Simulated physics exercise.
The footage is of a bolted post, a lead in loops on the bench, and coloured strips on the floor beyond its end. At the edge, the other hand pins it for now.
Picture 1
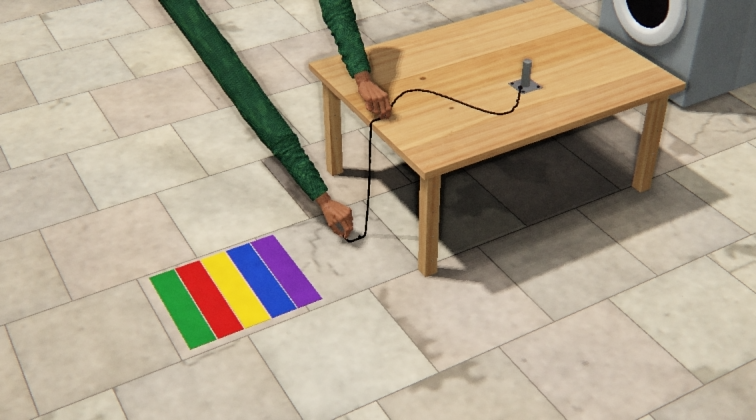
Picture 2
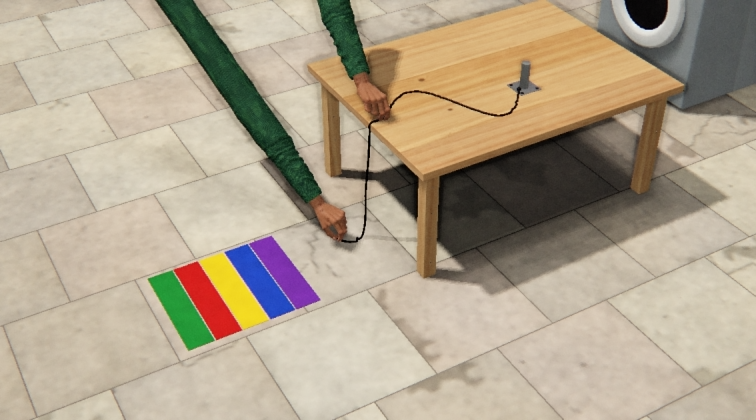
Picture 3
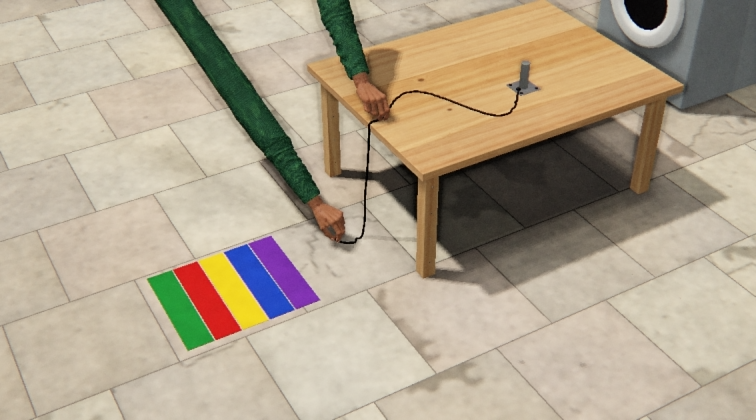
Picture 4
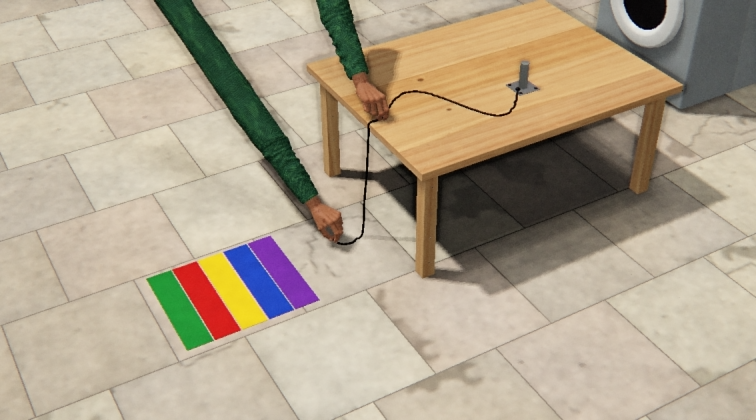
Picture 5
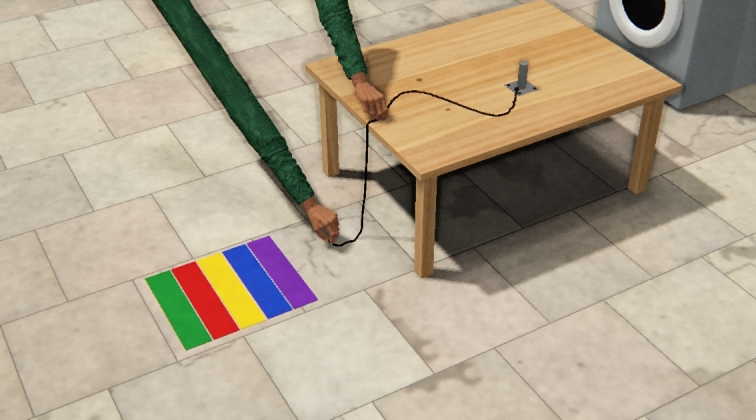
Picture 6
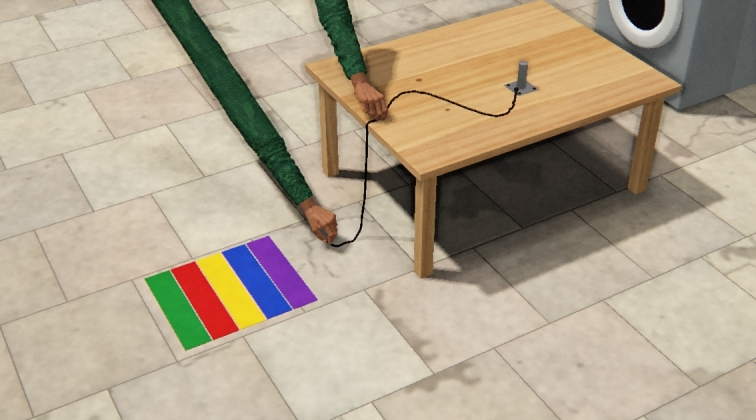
A hand in a green sleeve drew the end of a black cord slightly left near the floor's coloured strips, while another hand held the cord at the wooden table's edge.
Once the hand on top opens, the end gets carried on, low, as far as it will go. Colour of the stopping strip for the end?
Green.
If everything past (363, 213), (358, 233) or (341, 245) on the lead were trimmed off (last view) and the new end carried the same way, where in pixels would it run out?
In order, it comes to rest around (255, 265), (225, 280) and (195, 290).
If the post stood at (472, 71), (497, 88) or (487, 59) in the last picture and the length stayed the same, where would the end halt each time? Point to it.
Estimated pixels per try: (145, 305); (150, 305); (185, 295).
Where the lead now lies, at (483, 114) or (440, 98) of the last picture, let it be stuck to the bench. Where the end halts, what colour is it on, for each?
The end reaches red and then yellow.
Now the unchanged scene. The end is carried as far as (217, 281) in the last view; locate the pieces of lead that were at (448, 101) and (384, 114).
Approx. (415, 118); approx. (355, 171).
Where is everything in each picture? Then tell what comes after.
In the first picture, end (344, 236); purple (301, 291); blue (276, 301); yellow (250, 311); red (223, 321); green (196, 331).
In the second picture, end (337, 239); lead through (517, 104) (468, 107) (413, 92) (385, 118) (368, 167) (365, 219).
In the third picture, end (335, 239).
In the fourth picture, end (334, 240); lead through (516, 104) (467, 107) (412, 92) (383, 118) (367, 166) (364, 219).
In the fifth picture, end (330, 241).
In the sixth picture, end (328, 241); lead through (514, 104) (465, 108) (410, 92) (382, 118) (366, 166) (362, 219).
Soon after, end near (217, 281); over yellow.
Then, end near (189, 291); over red.
At full stretch, end near (173, 297); over green. It gets as far as the green strip.
